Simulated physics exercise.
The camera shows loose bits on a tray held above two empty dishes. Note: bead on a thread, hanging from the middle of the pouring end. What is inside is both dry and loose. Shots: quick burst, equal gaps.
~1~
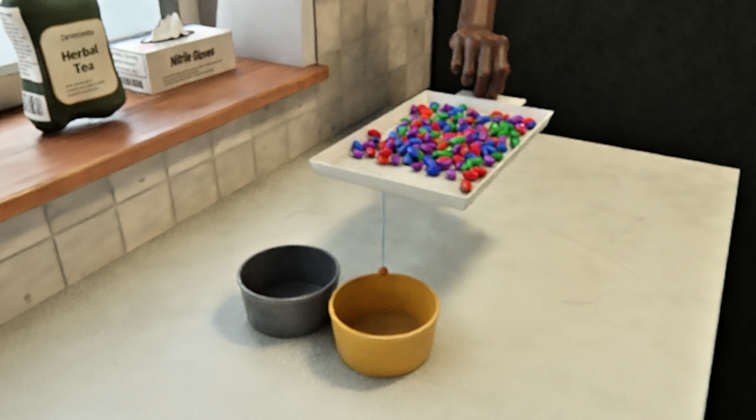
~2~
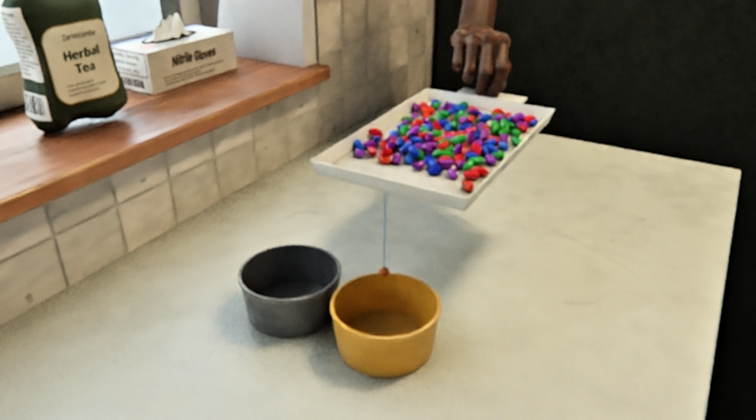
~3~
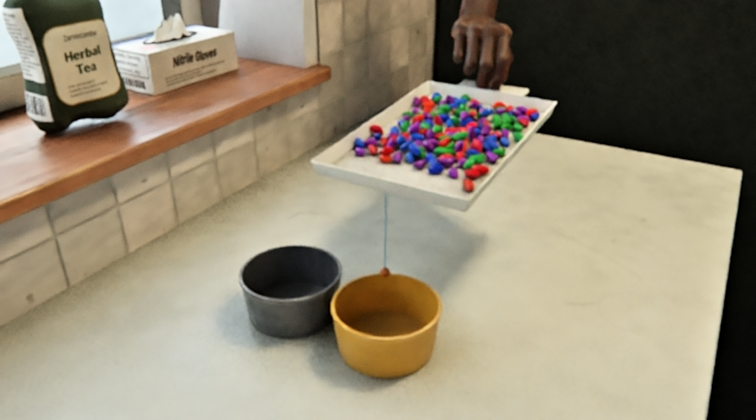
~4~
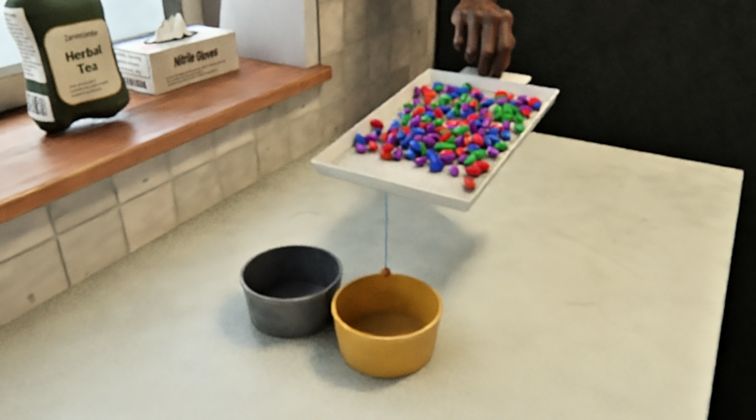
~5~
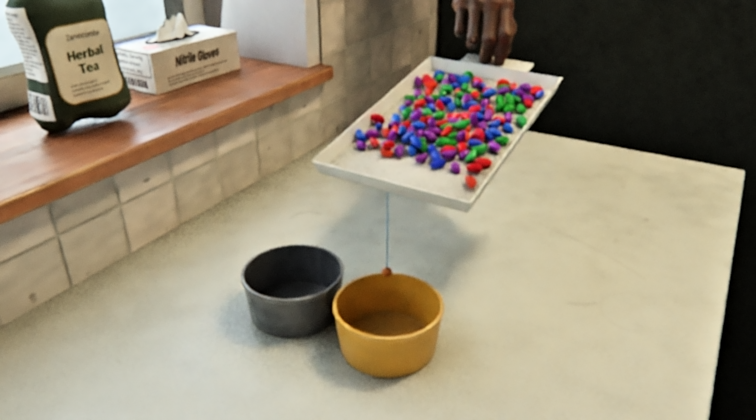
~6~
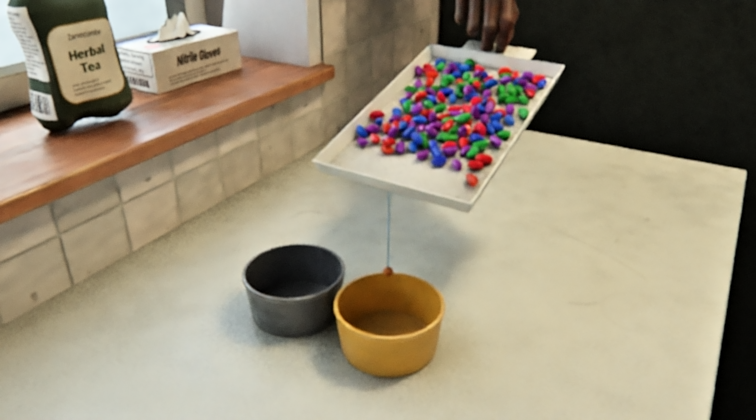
Hand gradually tilting a white tray of colourful jelly beans above a grey dish and a yellow dish on a pale counter.
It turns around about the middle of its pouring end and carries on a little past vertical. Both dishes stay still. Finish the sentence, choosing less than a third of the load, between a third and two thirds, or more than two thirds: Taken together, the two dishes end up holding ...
Taken together, the two dishes end up holding between a third and two thirds of the load.
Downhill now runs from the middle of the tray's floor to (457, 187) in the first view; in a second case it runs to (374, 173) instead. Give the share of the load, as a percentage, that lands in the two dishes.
40 % and 80 %, roughly.
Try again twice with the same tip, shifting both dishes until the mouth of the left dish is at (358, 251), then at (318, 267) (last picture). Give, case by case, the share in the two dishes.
0% for the first placement, 40% for the second.
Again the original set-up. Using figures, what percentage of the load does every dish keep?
Left 0 per cent, right 50 per cent.
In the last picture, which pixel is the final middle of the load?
I'd say the middle ends up at about (393, 358).
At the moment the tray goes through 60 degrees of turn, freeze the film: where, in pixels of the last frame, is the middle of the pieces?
I'd mark the middle close to (415, 131).
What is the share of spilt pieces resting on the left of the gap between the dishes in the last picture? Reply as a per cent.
Around 30 per cent, I reckon.
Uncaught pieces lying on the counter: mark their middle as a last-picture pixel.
(423, 407), roughly.
Just after the last frame, tray tipped steeply; almost all on the tray; just a few in the air.
A moment on, tray tipped right over; roughly a quarter on the tray; roughly a quarter in the right dish; roughly a quarter outside both; roughly a quarter in the air.
Further on, tray tipped past a quarter turn; roughly half in the right dish; just a few in the left dish; roughly half outside both.
When it is over, tray tipped past a quarter turn; roughly half in the right dish; just a few in the left dish; roughly half outside both.
